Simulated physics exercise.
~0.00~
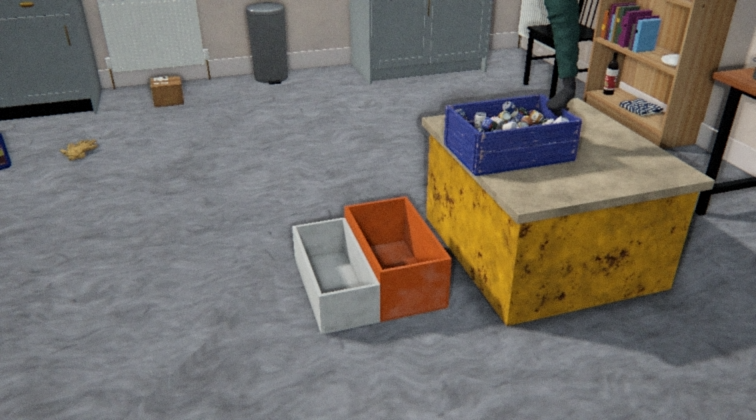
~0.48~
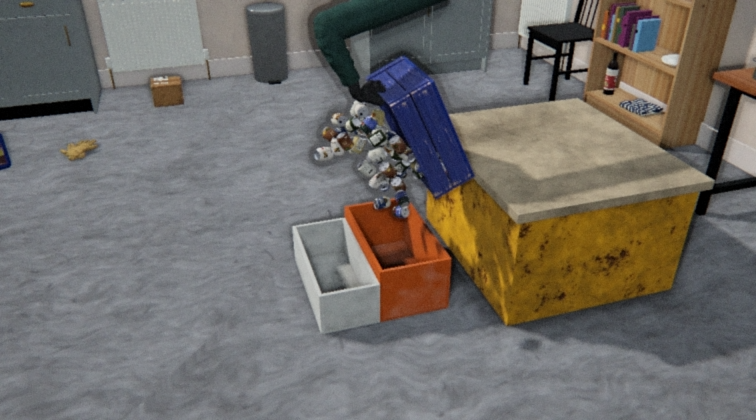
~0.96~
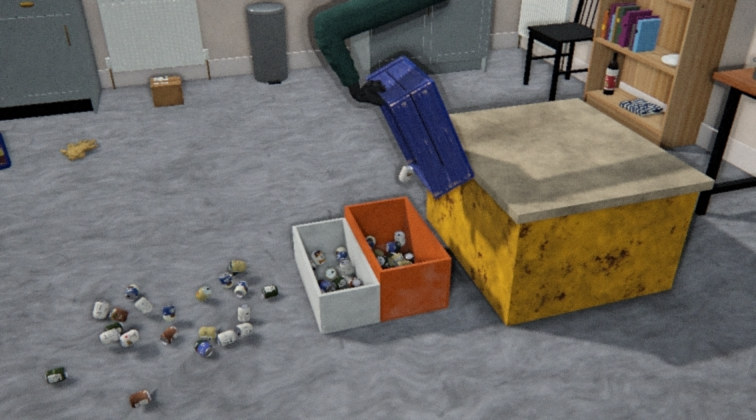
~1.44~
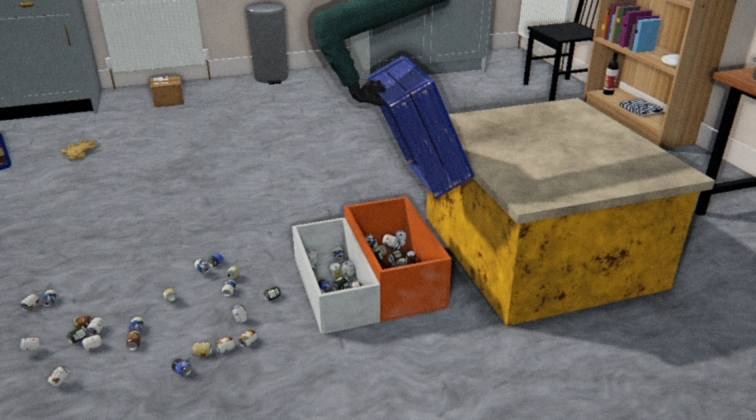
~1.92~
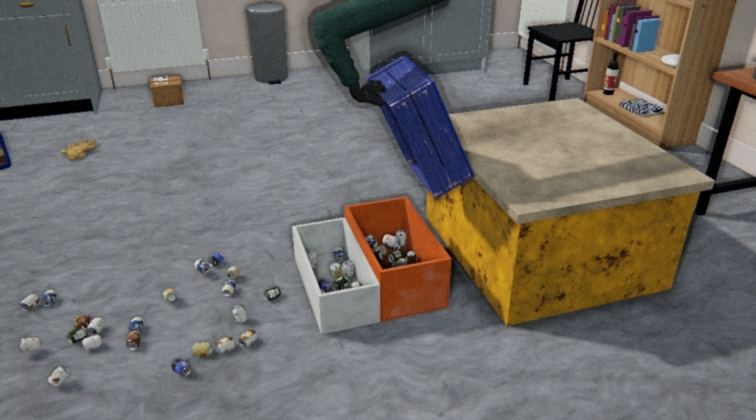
A green-sleeved arm tipped a blue tote of mini cans over the left edge of a yellow bench and held it there while they tumbled out, some landing in the orange tote and white tub below and many scattering across the floor beyond.
